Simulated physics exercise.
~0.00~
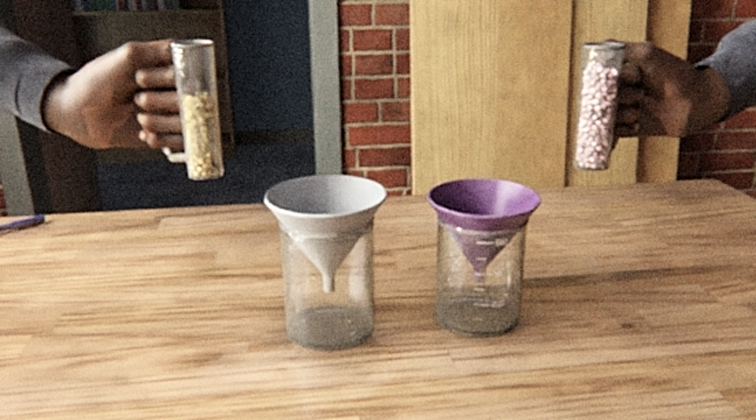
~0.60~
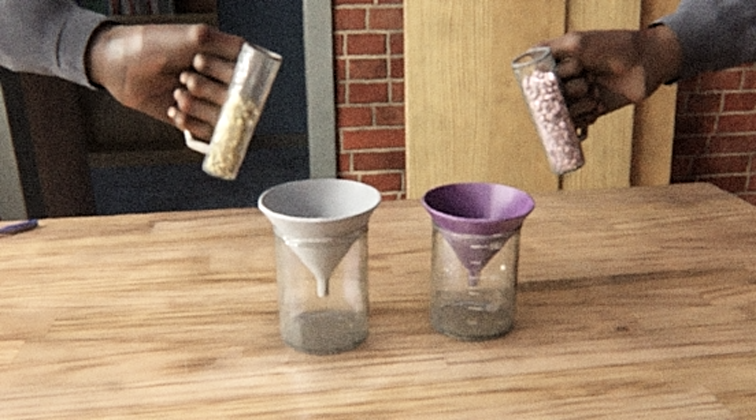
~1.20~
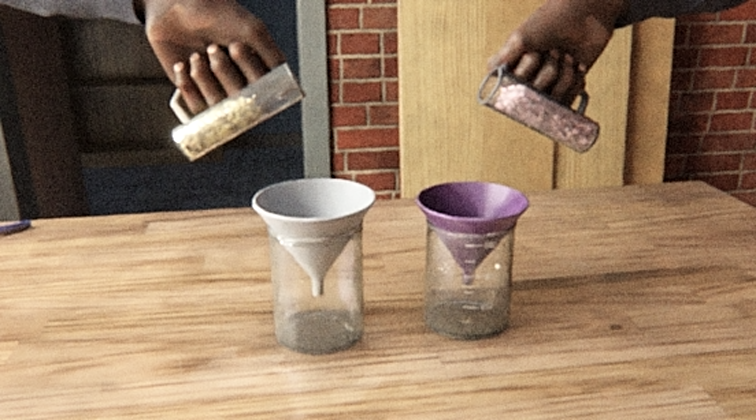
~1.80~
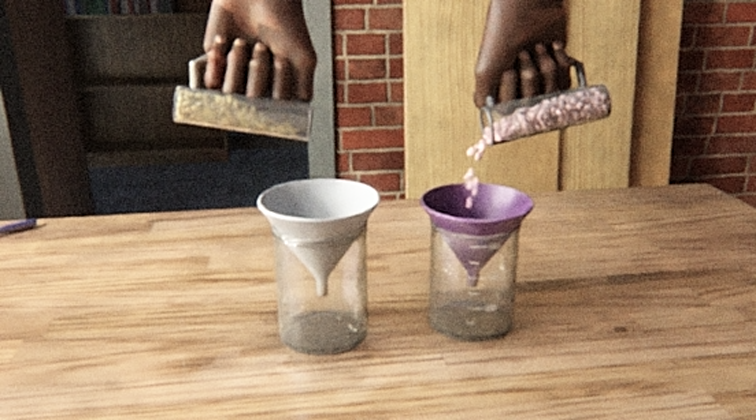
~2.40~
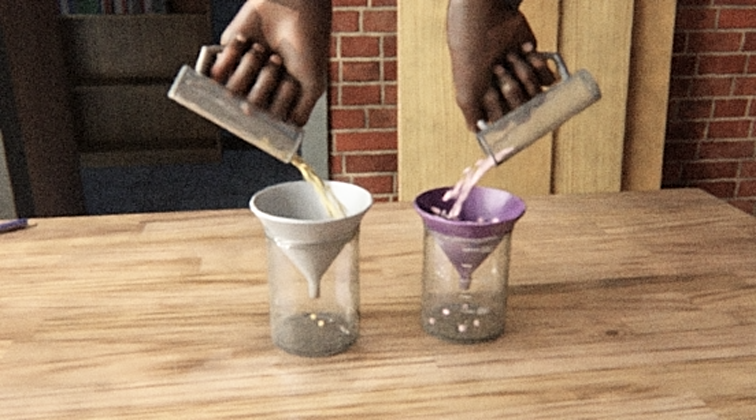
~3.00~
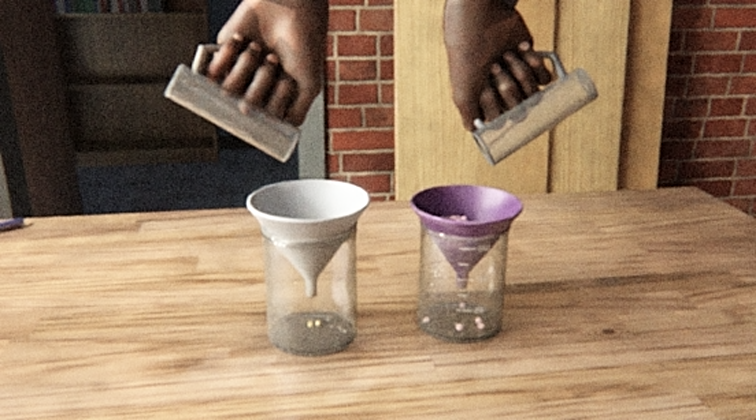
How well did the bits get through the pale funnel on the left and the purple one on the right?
Neither funnel let much through. Both held back most of what was poured in, and only a few pieces reached each jar.
